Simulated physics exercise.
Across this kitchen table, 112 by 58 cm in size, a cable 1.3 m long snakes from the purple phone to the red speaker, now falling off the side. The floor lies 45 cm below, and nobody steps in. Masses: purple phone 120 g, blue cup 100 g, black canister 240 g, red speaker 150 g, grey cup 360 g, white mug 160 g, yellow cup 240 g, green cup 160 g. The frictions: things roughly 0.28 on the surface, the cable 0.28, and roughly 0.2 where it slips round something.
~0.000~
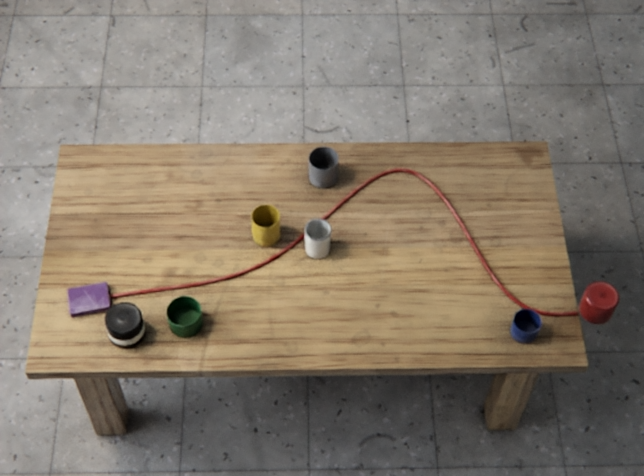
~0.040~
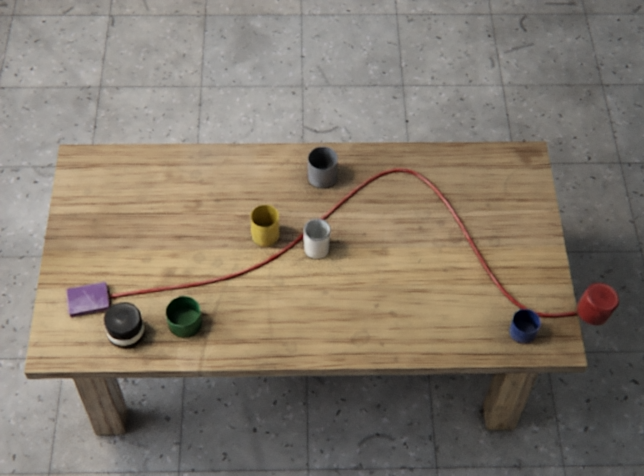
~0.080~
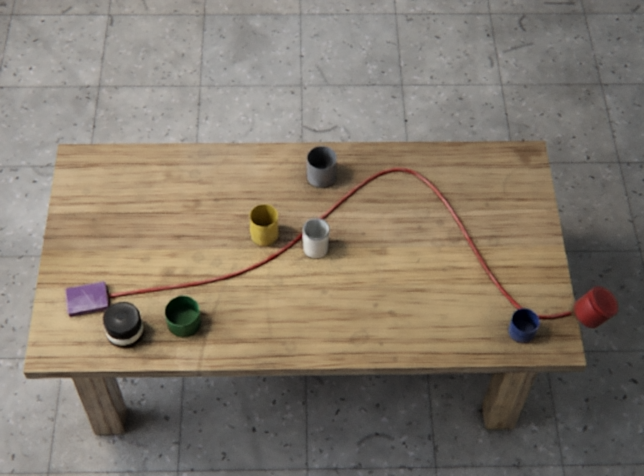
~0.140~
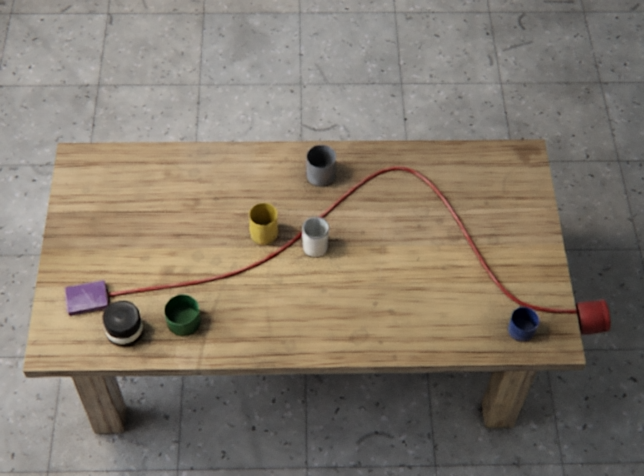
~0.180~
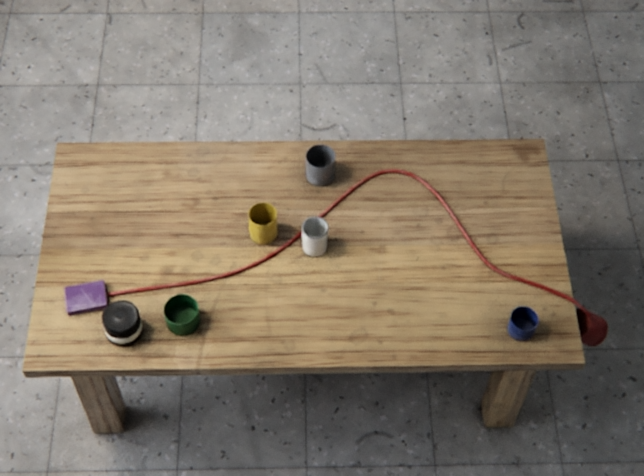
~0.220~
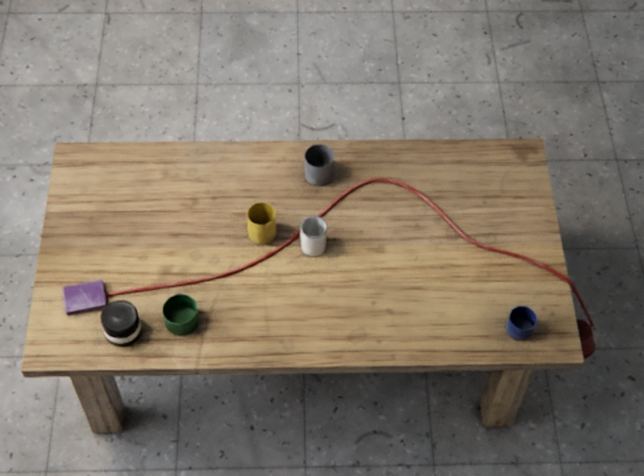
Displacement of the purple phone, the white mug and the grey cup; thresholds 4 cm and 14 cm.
Displacement: Purple phone - high; white mug - mid; grey cup - low.
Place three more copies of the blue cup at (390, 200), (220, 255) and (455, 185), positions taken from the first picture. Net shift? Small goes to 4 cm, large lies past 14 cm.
Big, slight, slight.
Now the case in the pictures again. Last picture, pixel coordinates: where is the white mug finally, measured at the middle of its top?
Last view, top position: About (322, 262).
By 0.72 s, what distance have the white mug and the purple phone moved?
Shifts - white mug 8 cm, purple phone 30 cm.
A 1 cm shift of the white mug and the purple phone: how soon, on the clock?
Approx. times - white mug: 0.36 s, purple phone: 0.34 s.
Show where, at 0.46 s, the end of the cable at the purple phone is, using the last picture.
Estimated pixel: (177, 266).
By 0.5 s, the cable's tail end at (177, 266); purple phone 16 cm off its start, white mug 7 cm off its start, red speaker over the edge.
By 0.7 s, the cable's tail end at (250, 243); purple phone 32 cm off its start, white mug 9 cm off its start, red speaker over the edge.
By 1.0 s, the cable's tail end at (251, 244); purple phone 32 cm off its start at (236, 253), white mug 9 cm off its start at (322, 262), red speaker over the edge.
By 1.2 s, the cable's tail end at (251, 244); purple phone 32 cm off its start, white mug 9 cm off its start, red speaker over the edge.
By 2.4 s, the cable's tail end at (251, 244); purple phone 32 cm off its start at (236, 253), white mug 9 cm off its start at (322, 262), grey cup 0 cm off its start at (319, 156), red speaker over the edge.
